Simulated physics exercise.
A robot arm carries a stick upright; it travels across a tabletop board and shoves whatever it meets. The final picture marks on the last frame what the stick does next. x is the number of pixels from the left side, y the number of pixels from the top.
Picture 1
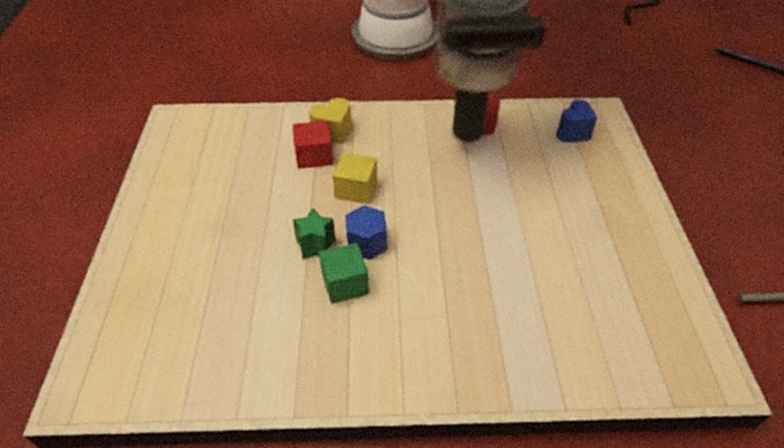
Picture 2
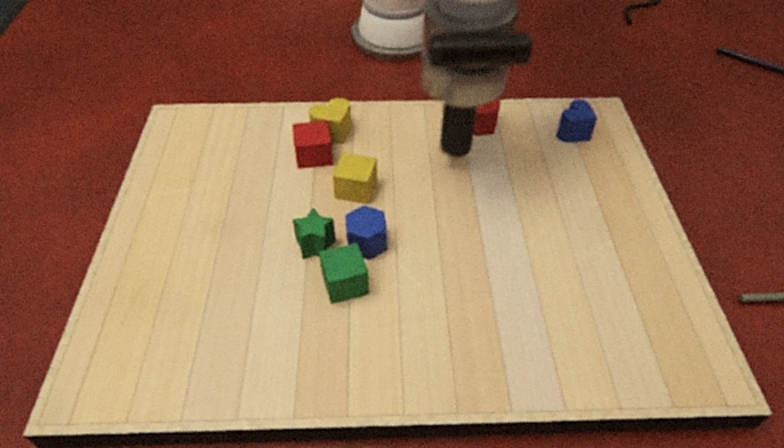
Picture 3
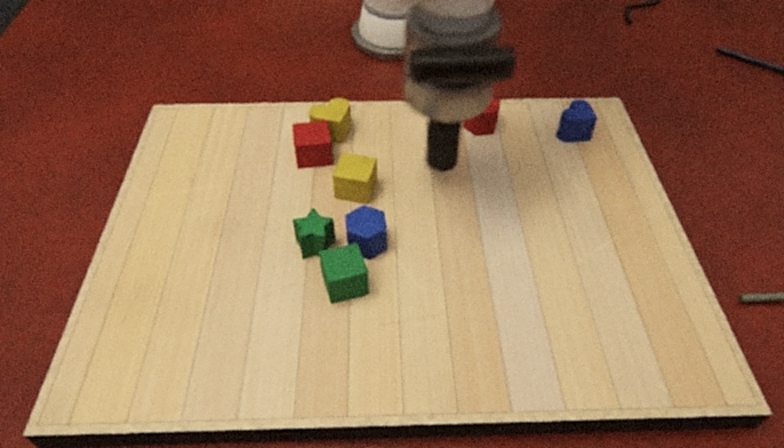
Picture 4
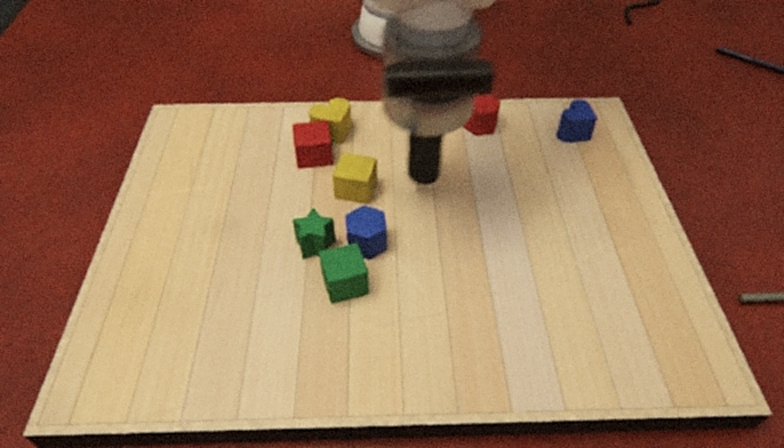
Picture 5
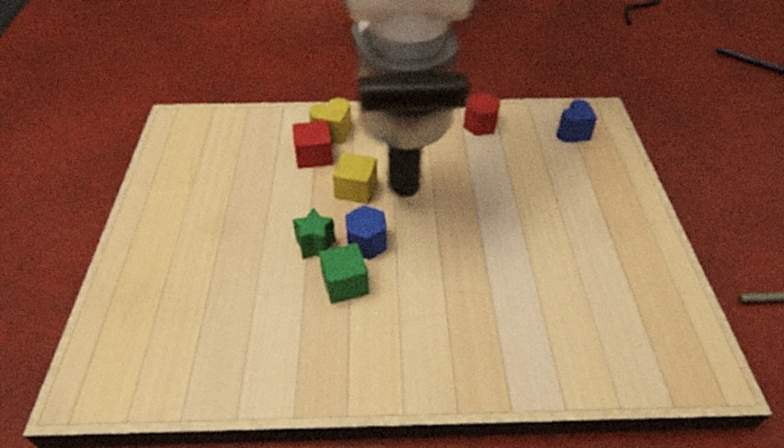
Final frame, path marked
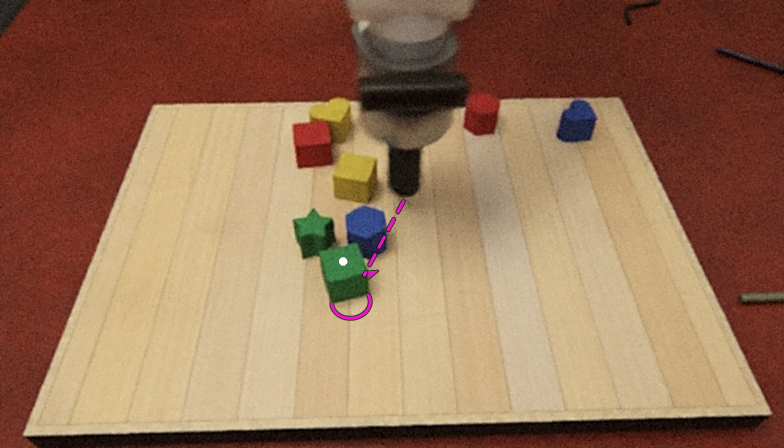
On a wooden board, a robot arm's dark stick moving left and nearer past a red block while coloured blocks stay still.
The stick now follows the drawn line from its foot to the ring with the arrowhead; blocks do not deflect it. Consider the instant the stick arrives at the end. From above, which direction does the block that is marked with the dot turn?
Spins counterclockwise.
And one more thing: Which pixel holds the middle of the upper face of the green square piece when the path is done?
Its top middle: (307, 284).
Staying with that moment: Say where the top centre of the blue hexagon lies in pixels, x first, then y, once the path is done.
At (322, 248).
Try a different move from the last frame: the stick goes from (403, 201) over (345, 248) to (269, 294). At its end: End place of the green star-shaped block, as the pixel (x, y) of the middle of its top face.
That would be at about pixel (287, 229).
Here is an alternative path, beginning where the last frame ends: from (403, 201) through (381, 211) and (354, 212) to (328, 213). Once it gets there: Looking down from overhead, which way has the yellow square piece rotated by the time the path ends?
Clockwise, looking down.
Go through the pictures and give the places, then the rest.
Stick's lower end at (467, 134); green star-shaped block at (313, 223); green square piece at (343, 261); yellow square piece at (355, 166); blue hexagon at (366, 220), in the first picture.
Stick at (455, 148); blocks still, in the second picture.
Stick at (441, 162); blocks still, in the third picture.
Stick at (424, 175); blocks still, in the fourth picture.
Stick at (404, 187); green star-shaped block at (313, 223); green square piece at (343, 261); yellow square piece at (355, 166); blue hexagon at (366, 220), in the fifth picture.
Drawn move, straight from (403, 201) to (351, 302); the dot is on the green square piece.
On the path given first. One third of the way, stick at (387, 218); green square piece at (339, 265); blue hexagon at (356, 228), turned 15° clockwise.
Two thirds of the way, stick at (369, 252); green star-shaped block at (304, 224), turned 35° clockwise; green square piece at (315, 279), turned 60° anticlockwise; blue hexagon at (328, 245), turned 65° clockwise.
At the end, stick at (350, 288); green star-shaped block at (303, 224), turned 40° clockwise; green square piece at (307, 284), turned 70° anticlockwise; yellow square piece still; blue hexagon at (322, 248), turned 85° clockwise.
